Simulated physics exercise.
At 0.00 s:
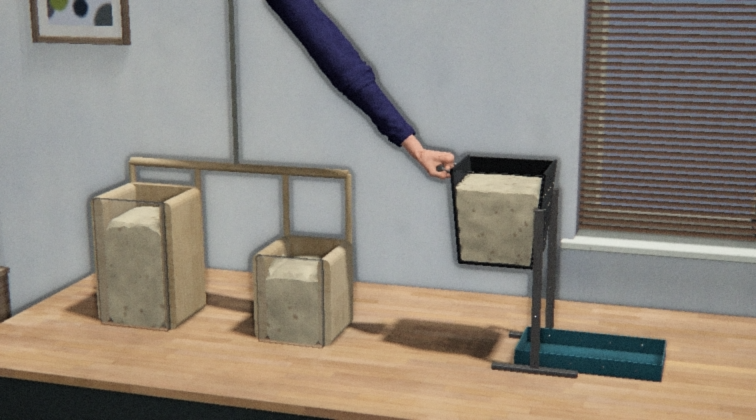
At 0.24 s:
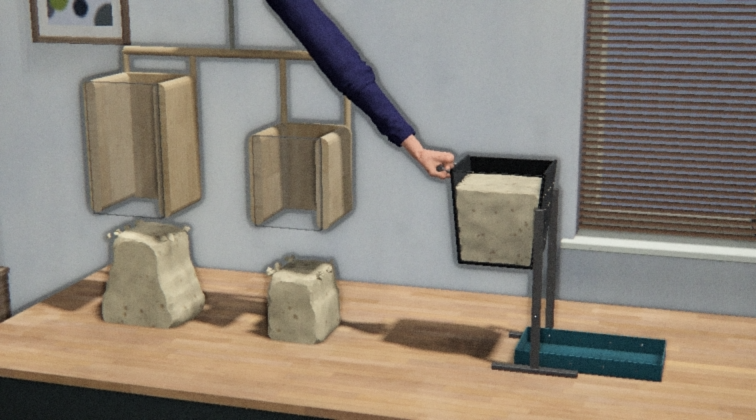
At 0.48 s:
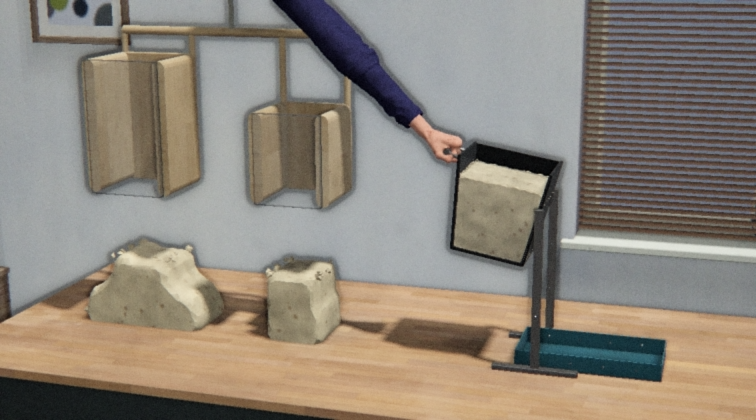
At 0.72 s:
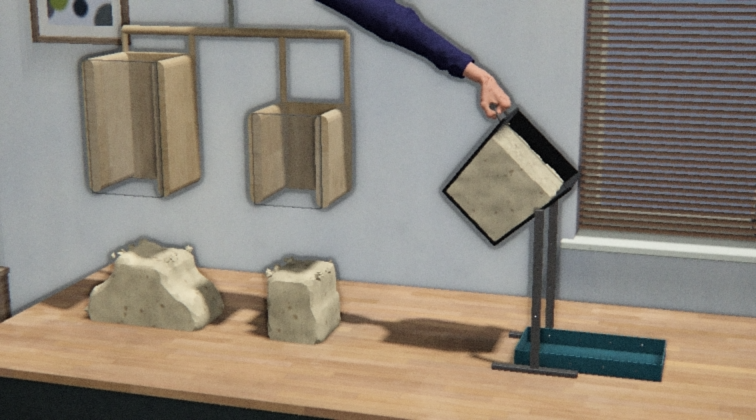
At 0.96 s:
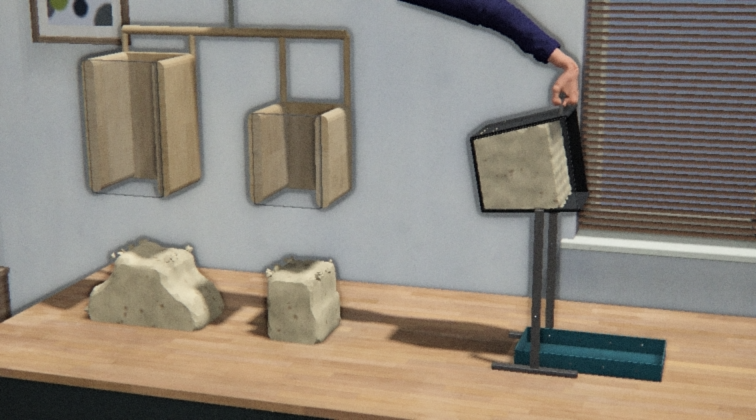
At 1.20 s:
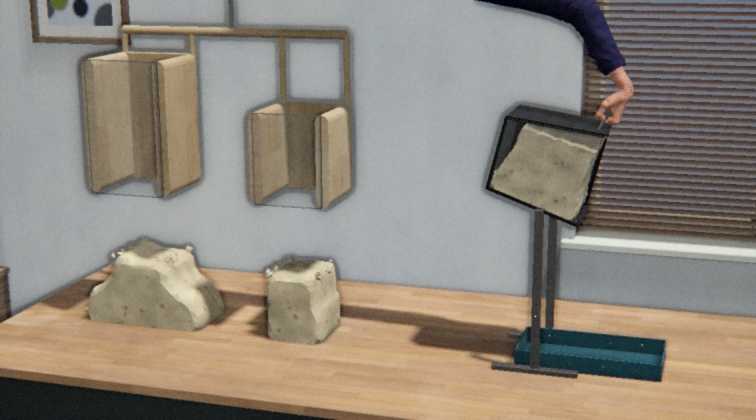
A hand tilting a dark tub of thick, pale paste past its side after moulds lift off two blocks, the left one slumping.
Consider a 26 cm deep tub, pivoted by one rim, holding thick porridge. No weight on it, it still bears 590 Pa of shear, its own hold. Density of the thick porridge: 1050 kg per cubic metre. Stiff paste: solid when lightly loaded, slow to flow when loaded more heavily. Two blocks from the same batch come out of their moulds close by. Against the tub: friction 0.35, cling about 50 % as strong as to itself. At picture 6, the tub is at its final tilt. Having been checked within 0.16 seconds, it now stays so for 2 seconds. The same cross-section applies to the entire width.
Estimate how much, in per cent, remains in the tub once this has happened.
I would say about 0 per cent remains in the tub.
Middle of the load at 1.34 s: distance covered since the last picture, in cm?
7 cm.
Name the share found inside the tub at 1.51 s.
It's something like 35 % of the original load.
By 1.34 s, the tub is at 104 degrees and holds 78 %.
By 1.51 s, the tub is at 104 degrees and holds 36 %.
By 1.68 s, the tub is at 104 degrees and holds 0 %.
By 1.85 s, the tub is at 104 degrees and holds 0 %.
By 3.20 s, at the end, the tub is at 104 degrees and holds 0 %.
